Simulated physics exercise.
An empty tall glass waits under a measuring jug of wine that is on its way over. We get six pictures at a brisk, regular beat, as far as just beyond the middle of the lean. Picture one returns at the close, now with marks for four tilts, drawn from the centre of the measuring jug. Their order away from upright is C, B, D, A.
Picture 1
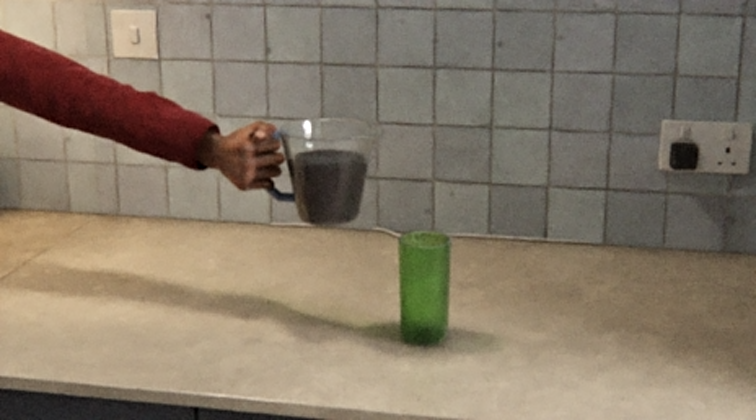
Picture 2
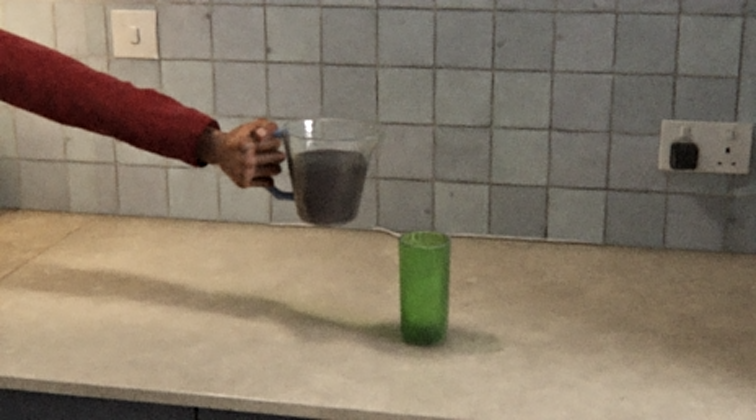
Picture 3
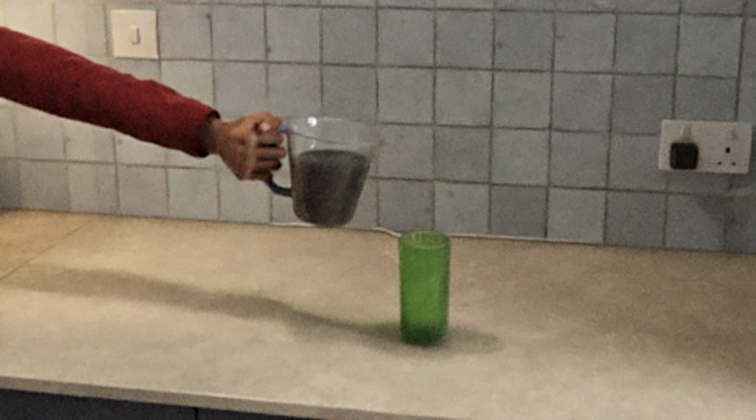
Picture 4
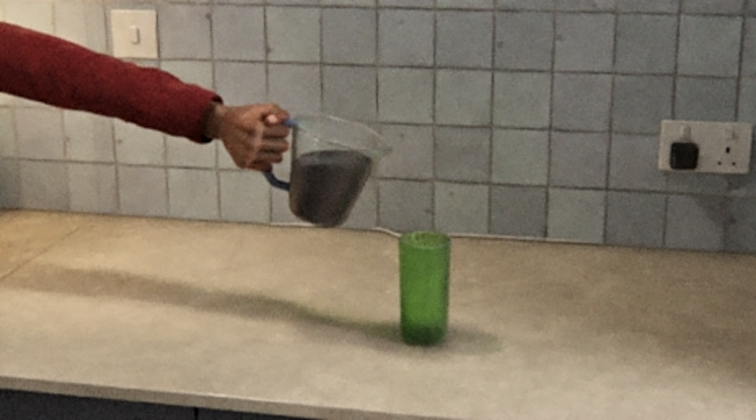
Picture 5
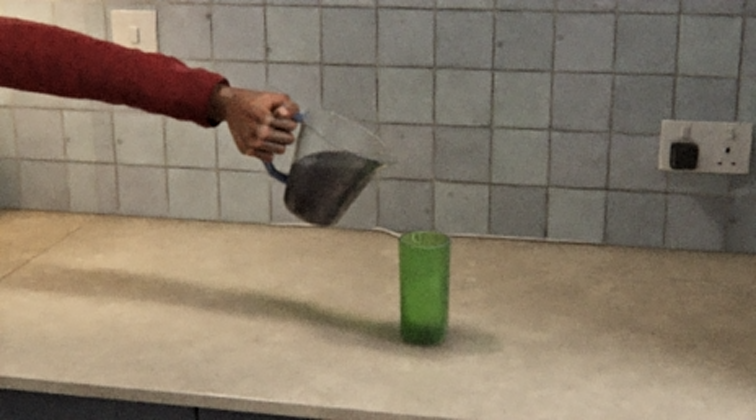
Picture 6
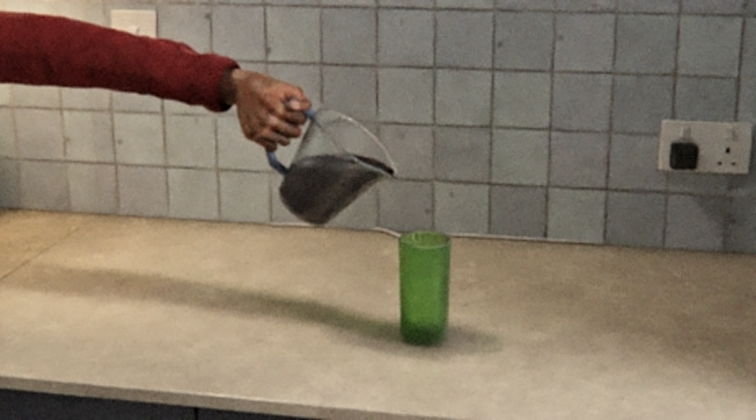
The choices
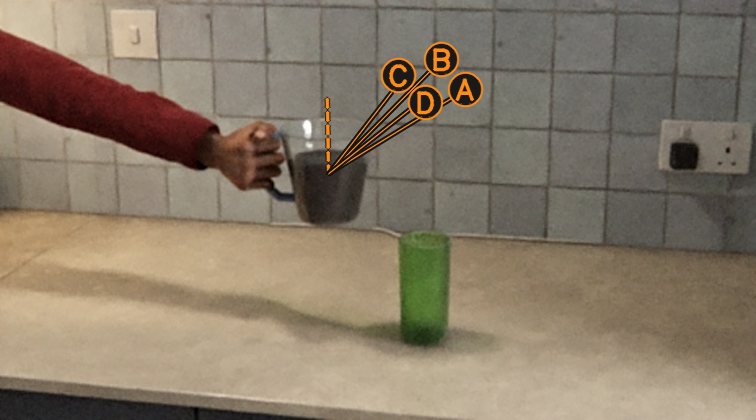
A hand in a red sleeve held a clear jug of dark liquid above and left of a tall green glass on a counter, then steadily tilted it to the right, with nothing leaving the jug.
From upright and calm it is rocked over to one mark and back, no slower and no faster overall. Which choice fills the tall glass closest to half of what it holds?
Choose A.
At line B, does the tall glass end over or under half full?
Under half.
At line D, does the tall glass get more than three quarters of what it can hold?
No, it does not.
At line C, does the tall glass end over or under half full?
Under.
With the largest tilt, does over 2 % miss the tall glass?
No.
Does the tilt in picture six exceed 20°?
Yes.
In orange, A at (451, 98); B at (429, 71); C at (391, 92); D at (409, 109).
With A, the tall glass ends with about 50 % of what it can hold.
With B, the tall glass ends with about 18 % of what it can hold.
With C, the tall glass ends with about 7 % of what it can hold.
With D, the tall glass ends with about 32 % of what it can hold.
